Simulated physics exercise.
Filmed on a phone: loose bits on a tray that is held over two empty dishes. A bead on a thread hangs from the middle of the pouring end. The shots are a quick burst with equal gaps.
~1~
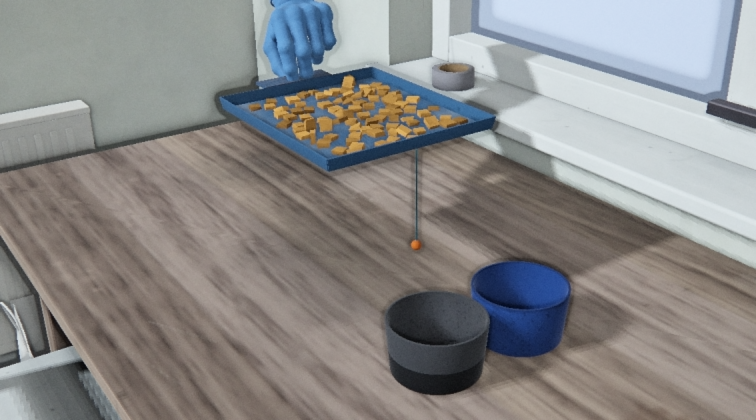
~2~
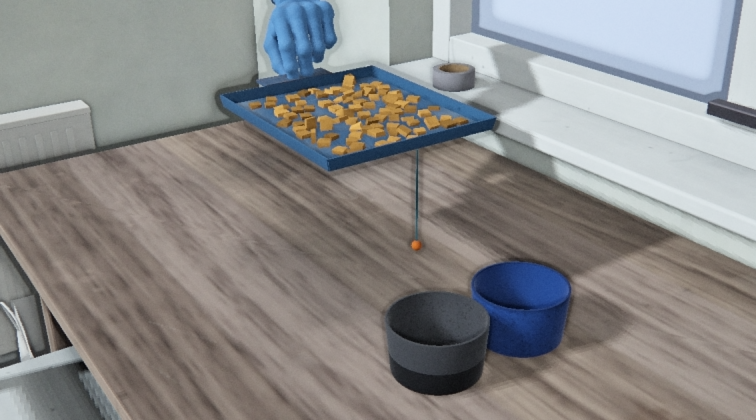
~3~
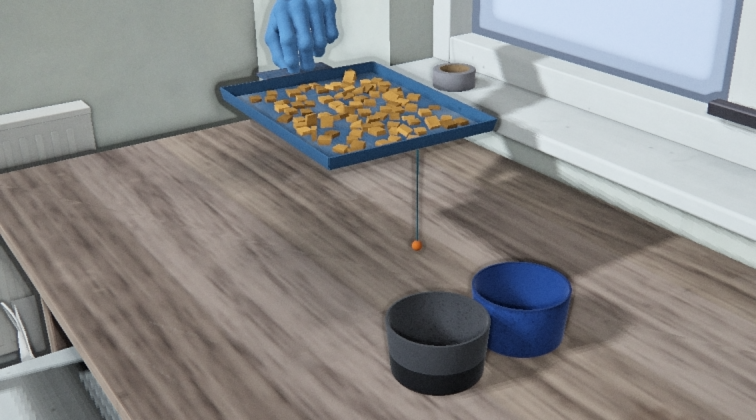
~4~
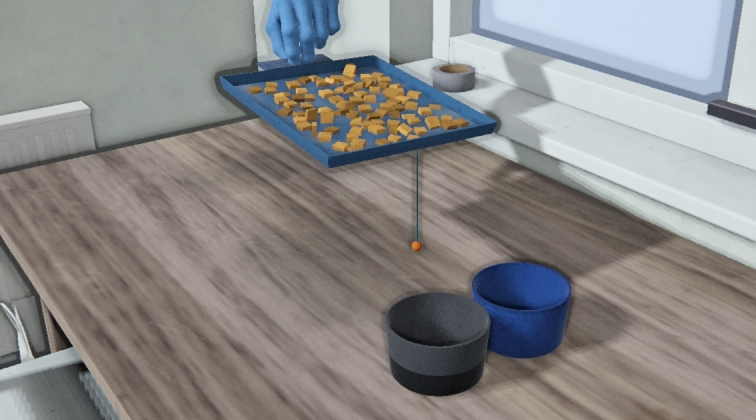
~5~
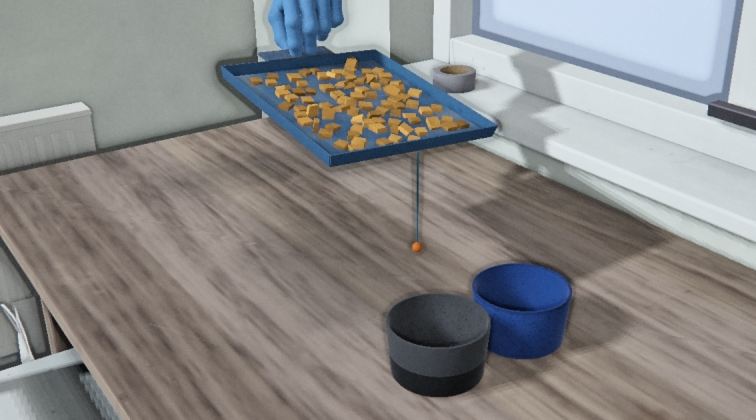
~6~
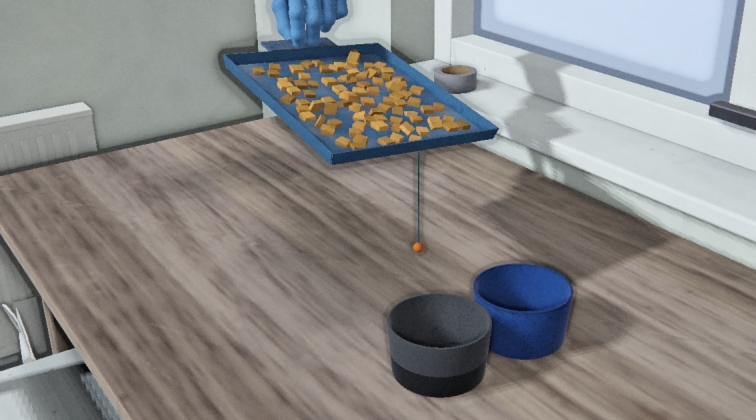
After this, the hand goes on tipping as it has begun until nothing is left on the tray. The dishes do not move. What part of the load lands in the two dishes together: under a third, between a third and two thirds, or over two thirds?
Together they catch under a third.
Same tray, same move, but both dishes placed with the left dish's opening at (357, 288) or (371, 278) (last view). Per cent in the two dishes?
Near 30 % and 50 %.
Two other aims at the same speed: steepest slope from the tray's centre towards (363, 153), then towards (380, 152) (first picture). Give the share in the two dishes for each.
In turn 0 and 10 in a hundred.
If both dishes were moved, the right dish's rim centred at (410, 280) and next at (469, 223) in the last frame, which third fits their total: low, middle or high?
In turn: Less than a third; in the middle band.
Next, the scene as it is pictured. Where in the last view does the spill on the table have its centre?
At about (480, 292).
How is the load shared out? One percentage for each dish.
The left dish has 0 per cent, the right dish has 0.
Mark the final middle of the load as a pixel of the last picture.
Near (479, 293).
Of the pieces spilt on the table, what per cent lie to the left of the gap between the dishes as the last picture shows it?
Roughly 50 in a hundred.
Soon after the last picture, tray tipped steeply; nearly all on the tray; a stray few in the air.
A little later, tray tipped right over; most on the tray; a small part outside both; a stray few in the air.
Later still, tray tipped past a quarter turn; a stray few in the left dish; nearly all outside both.
At rest, tray tipped past a quarter turn; a stray few in the left dish; none in the right dish; nearly all outside both.
